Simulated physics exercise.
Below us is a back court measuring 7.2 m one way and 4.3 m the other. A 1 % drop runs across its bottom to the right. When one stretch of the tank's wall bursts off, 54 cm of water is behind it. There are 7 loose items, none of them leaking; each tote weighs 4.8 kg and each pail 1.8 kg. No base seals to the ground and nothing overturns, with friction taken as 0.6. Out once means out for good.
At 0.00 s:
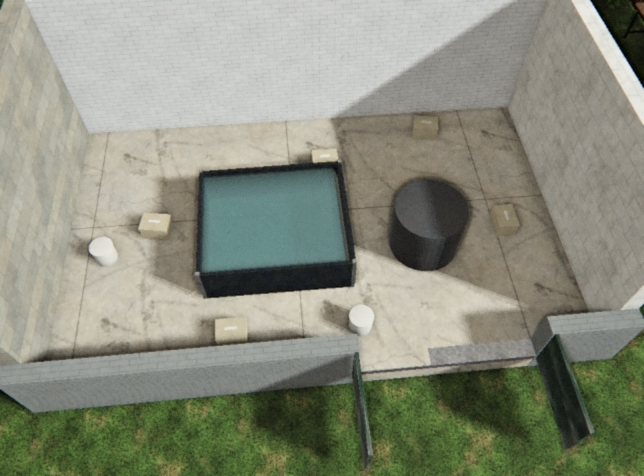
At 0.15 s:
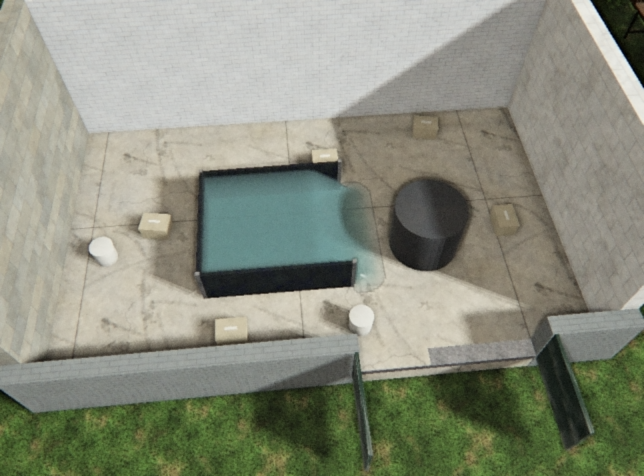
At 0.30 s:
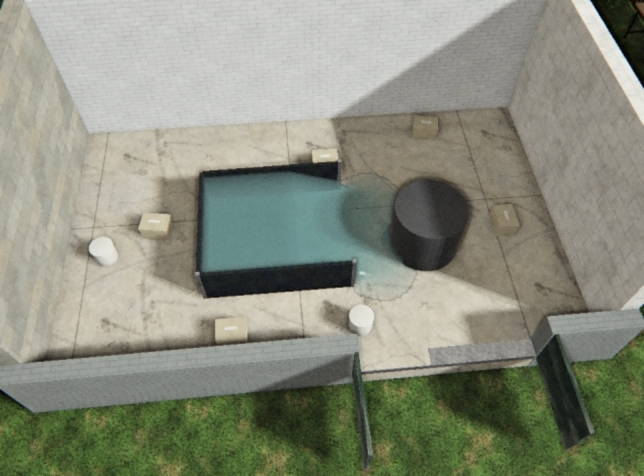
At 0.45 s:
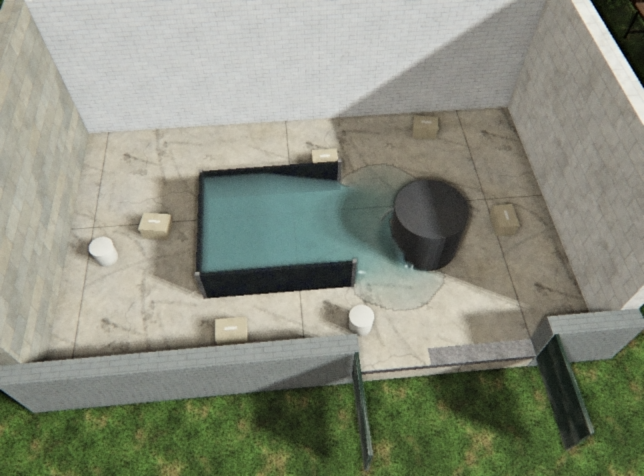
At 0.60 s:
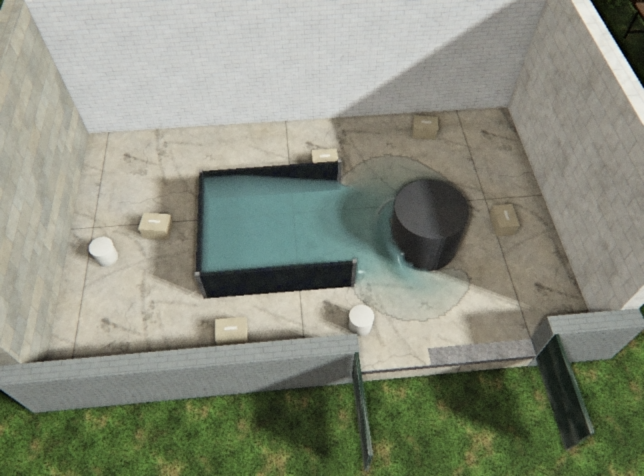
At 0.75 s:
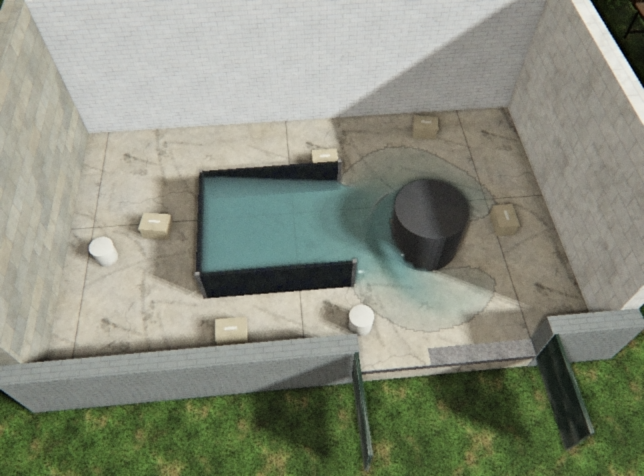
Teal water bursting from the right side of a dark tank and spreading around a black cylinder in a walled courtyard.
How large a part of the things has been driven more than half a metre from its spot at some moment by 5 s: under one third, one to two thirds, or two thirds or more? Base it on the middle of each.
It ends below a third.
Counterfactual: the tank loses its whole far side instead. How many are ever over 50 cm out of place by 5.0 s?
In that case the number is 4.
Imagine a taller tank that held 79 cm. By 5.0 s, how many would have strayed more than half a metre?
The answer would then be 2.
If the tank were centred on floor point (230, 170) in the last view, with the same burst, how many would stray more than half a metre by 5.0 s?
In that case 3 of them.
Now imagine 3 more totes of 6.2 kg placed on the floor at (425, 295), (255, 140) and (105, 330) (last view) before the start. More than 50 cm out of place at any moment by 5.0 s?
Respectively: Tops it; doesn't reach it; doesn't reach it.
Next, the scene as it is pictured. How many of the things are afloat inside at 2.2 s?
Answer: 1.
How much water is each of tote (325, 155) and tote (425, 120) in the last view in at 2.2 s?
Depth approx. 0 cm / 13 cm.
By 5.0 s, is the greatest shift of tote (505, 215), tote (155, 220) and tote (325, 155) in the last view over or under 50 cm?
In order: Farther, not as far and not as far.
After 1.1 s 0 of 7 are over 50 cm from their spots; 0 afloat.
After 2.2 s 0 of 7 are over 50 cm from their spots; 1 afloat.
After 3.5 s 1 of 7 are over 50 cm from their spots; 1 afloat.
After 5.0 s 2 of 7 are over 50 cm from their spots, and 2 have been at some point; 2 afloat.
